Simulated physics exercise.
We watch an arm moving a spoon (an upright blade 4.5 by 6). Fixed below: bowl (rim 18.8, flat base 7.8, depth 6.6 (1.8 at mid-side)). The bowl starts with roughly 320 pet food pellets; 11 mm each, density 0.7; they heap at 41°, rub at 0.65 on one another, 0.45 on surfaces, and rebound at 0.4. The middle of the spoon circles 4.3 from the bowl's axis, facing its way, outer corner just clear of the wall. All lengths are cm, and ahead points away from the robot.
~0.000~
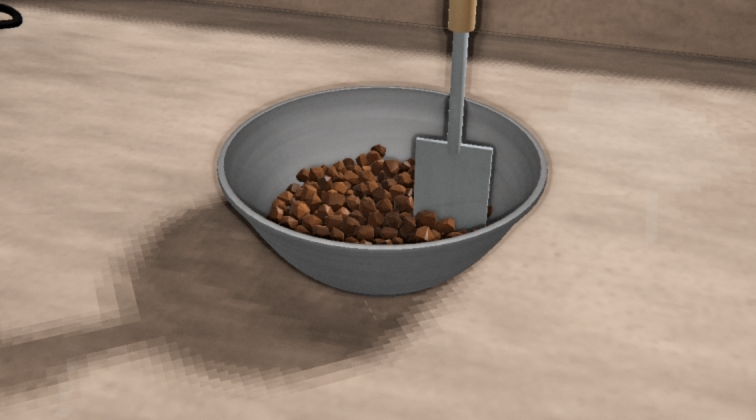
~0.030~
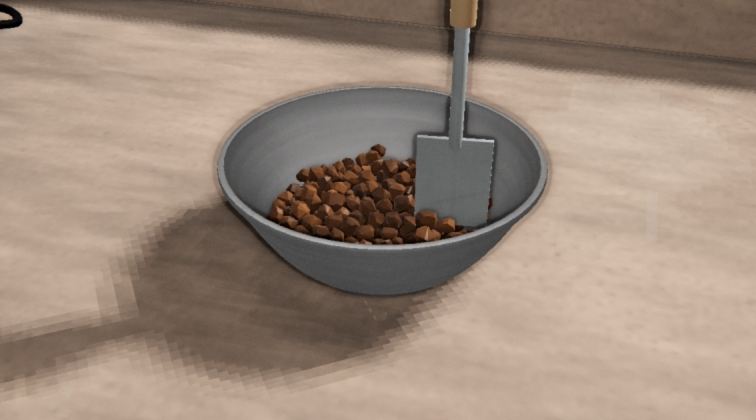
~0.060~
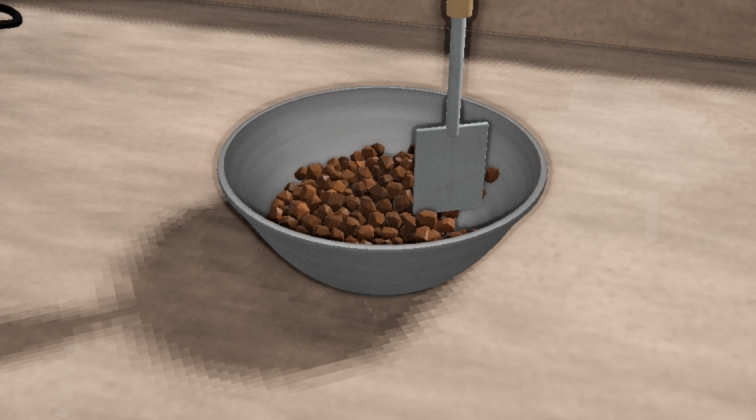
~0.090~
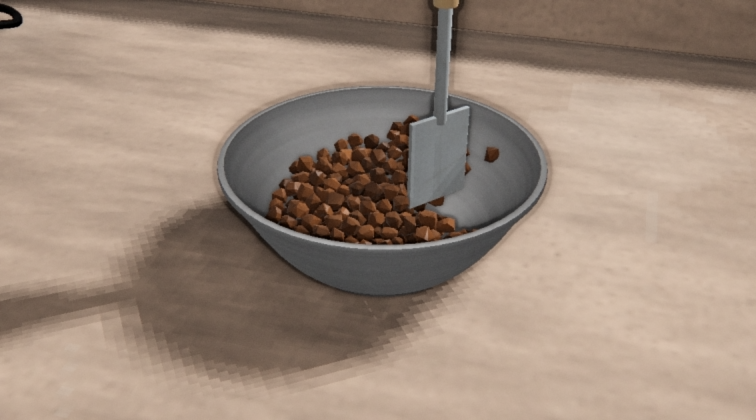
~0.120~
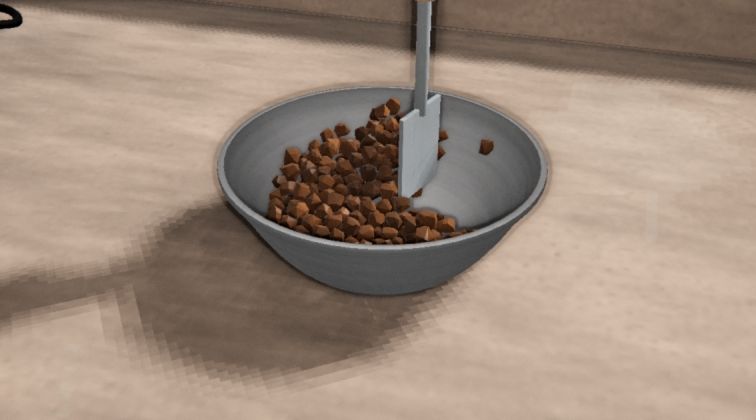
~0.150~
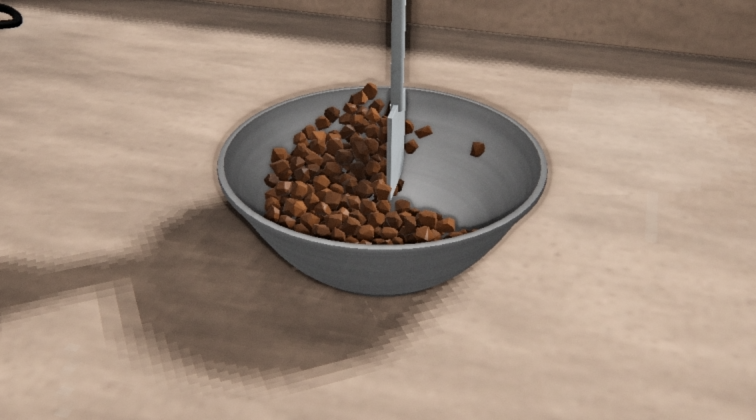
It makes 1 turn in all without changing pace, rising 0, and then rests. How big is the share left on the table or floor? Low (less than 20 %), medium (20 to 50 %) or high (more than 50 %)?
Share on the table or floor: Low (less than 20 %).
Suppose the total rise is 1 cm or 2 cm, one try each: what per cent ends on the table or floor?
About 10 and 5 per cent.
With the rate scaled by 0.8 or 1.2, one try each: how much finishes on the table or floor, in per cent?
Some 5 and 20 per cent.
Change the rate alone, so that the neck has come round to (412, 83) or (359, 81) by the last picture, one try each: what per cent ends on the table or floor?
About 5 and 25 per cent.
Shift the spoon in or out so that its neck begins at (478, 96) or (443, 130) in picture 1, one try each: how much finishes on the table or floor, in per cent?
About 0 and 5 per cent.
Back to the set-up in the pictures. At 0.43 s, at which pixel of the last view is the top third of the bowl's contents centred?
At about (457, 215).
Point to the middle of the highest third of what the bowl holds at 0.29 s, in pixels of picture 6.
At about (274, 188).
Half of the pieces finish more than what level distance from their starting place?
Roughly 9 cm.
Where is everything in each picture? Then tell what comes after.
The first frame shows the spoon neck at (456, 120), 0° round; upper third of the load around (373, 206), from x 275 to 485, top at y 150; 318 in the bowl.
The second frame shows the spoon neck at (457, 116), 8° round; upper third of the load around (374, 204), from x 275 to 485, top at y 150.
The third frame shows the spoon neck at (454, 104), 29° round; upper third of the load around (380, 194), from x 275 to 490, top at y 145.
The fourth frame shows the spoon neck at (441, 93), 50° round; upper third of the load around (374, 178), from x 275 to 490, top at y 125.
The fifth frame shows the spoon neck at (421, 85), 72° round; upper third of the load around (365, 164), from x 275 to 485, top at y 105.
The sixth frame shows the spoon neck at (397, 81), 94° round; upper third of the load around (345, 158), from x 270 to 480, top at y 90; 318 in the bowl.
After 0.29 s, 194° round, highest piece 9 above the table; 308 in the bowl, 1 on the table or floor, 9 in flight or on the tool.
After 0.43 s, 295° round, highest piece 9 above the table; 288 in the bowl, 21 on the table or floor, 9 in flight or on the tool.
After 0.70 s, 0° round, highest piece 6 above the table; 275 in the bowl, 43 on the table or floor.
After 1.40 s, 0° round, highest piece 6 above the table; 275 in the bowl, 43 on the table or floor.
In the end, 275 in the bowl, 43 on the table or floor. That is 14 % on the table or floor.
